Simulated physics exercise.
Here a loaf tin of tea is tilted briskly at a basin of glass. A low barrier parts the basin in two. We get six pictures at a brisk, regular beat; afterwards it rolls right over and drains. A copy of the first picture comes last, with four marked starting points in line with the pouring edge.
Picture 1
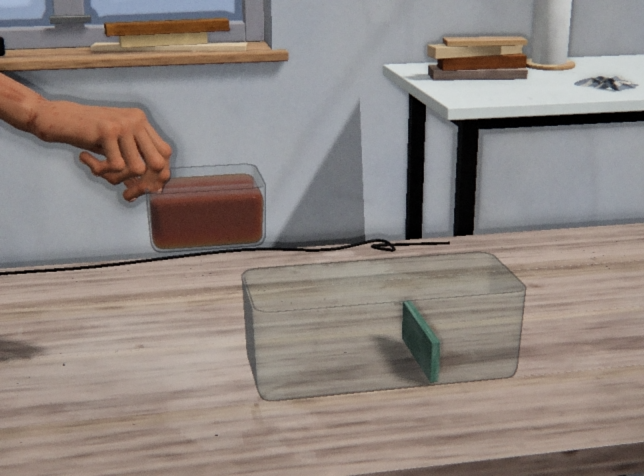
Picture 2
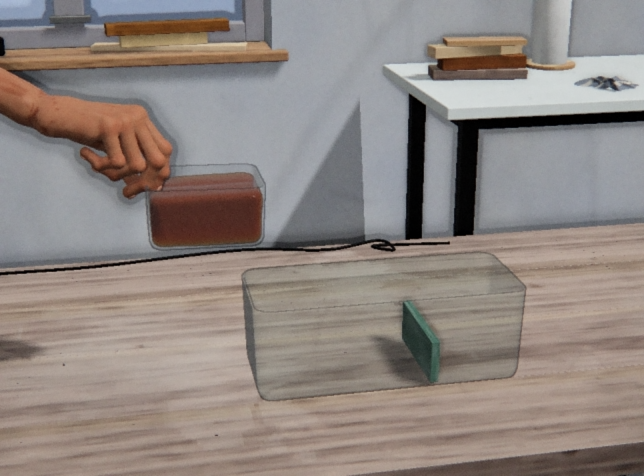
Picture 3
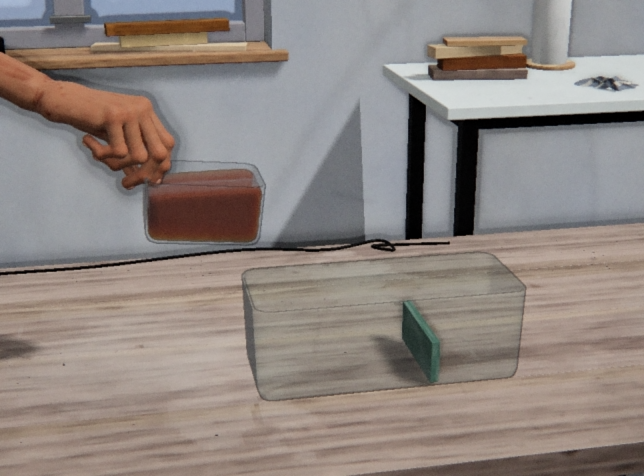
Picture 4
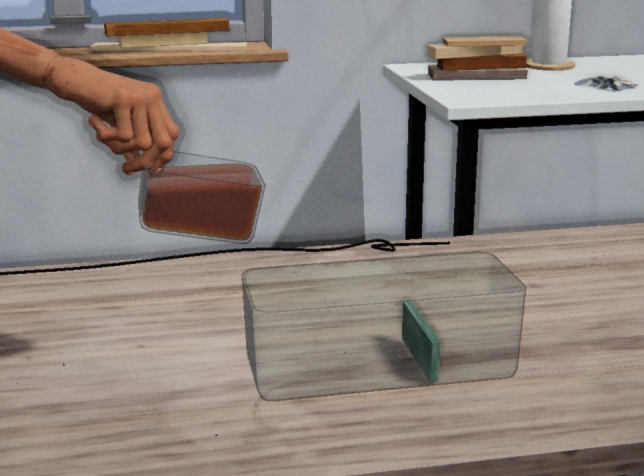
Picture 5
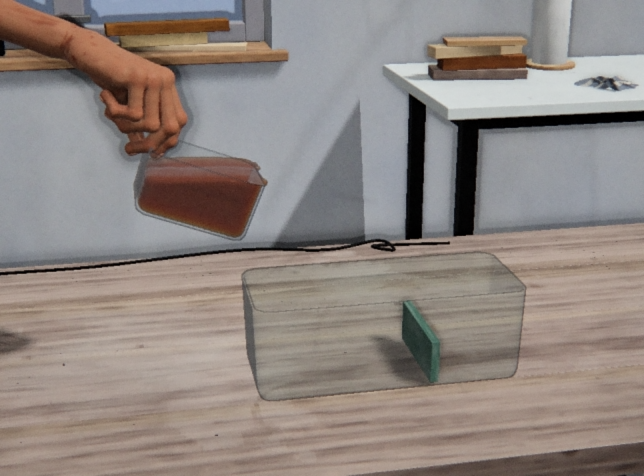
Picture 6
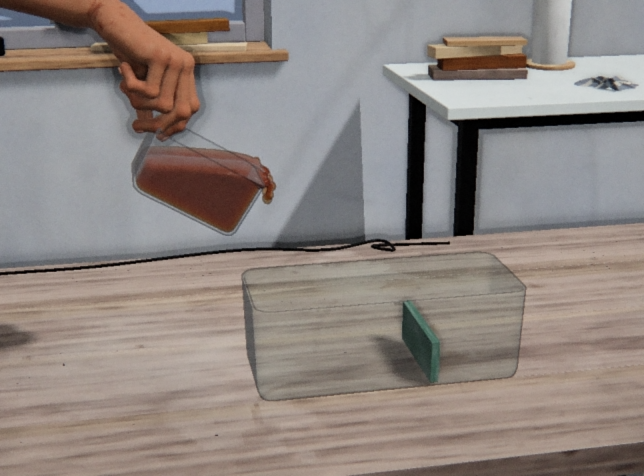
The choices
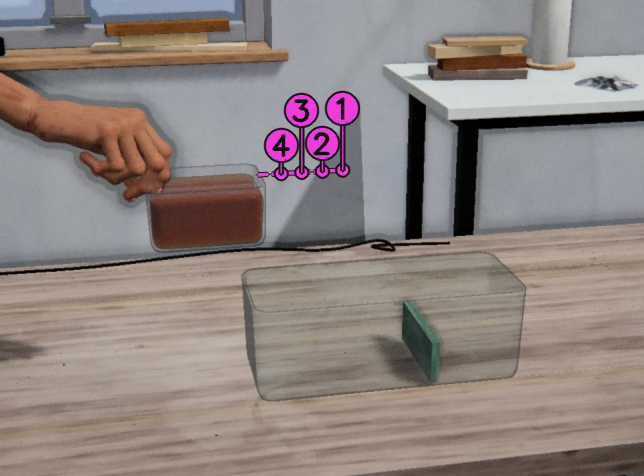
A clear container of reddish-brown liquid, held upright by a hand at the left above a wooden table, starts tilting to the right. The hand lifts its near end and the tilt steepens, the liquid gathering toward the right side. Liquid then slips over the lip and hangs just below it, above a glass basin with a low green divider.
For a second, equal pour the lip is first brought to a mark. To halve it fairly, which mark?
Spot 2.
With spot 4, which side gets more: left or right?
The left side.
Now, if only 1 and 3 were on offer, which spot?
Here it is spot 1.
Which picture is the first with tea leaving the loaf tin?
Picture 5.
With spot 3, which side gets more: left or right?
More ends on the left.
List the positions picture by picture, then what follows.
Upright, lip at (258, 174); basin from (257, 399) to (516, 373); top of the wall at (421, 320); nothing has left yet.
Upright, lip at (258, 174); nothing has left yet.
Tipped about 6°, lip at (258, 174); nothing has left yet.
Tipped about 12°, lip at (258, 174); nothing has left yet.
Tipped about 21°, lip at (258, 174); tea is over the lip, down to (258, 174).
Tipped about 31°, lip at (258, 174); tea is over the lip, down to (264, 194).
On the marked copy, 1 at (342, 170); 2 at (322, 171); 3 at (301, 172); 4 at (281, 173).
For spot 1, about 31 % ends left of the wall and 62 % right of it; 6 % is lost outside.
For spot 2, about 51 % ends left of the wall and 42 % right of it; 7 % is lost outside.
For spot 3, about 81 % ends left of the wall and 13 % right of it; 6 % is lost outside.
For spot 4, about 88 % ends left of the wall and 6 % right of it; 7 % is lost outside.
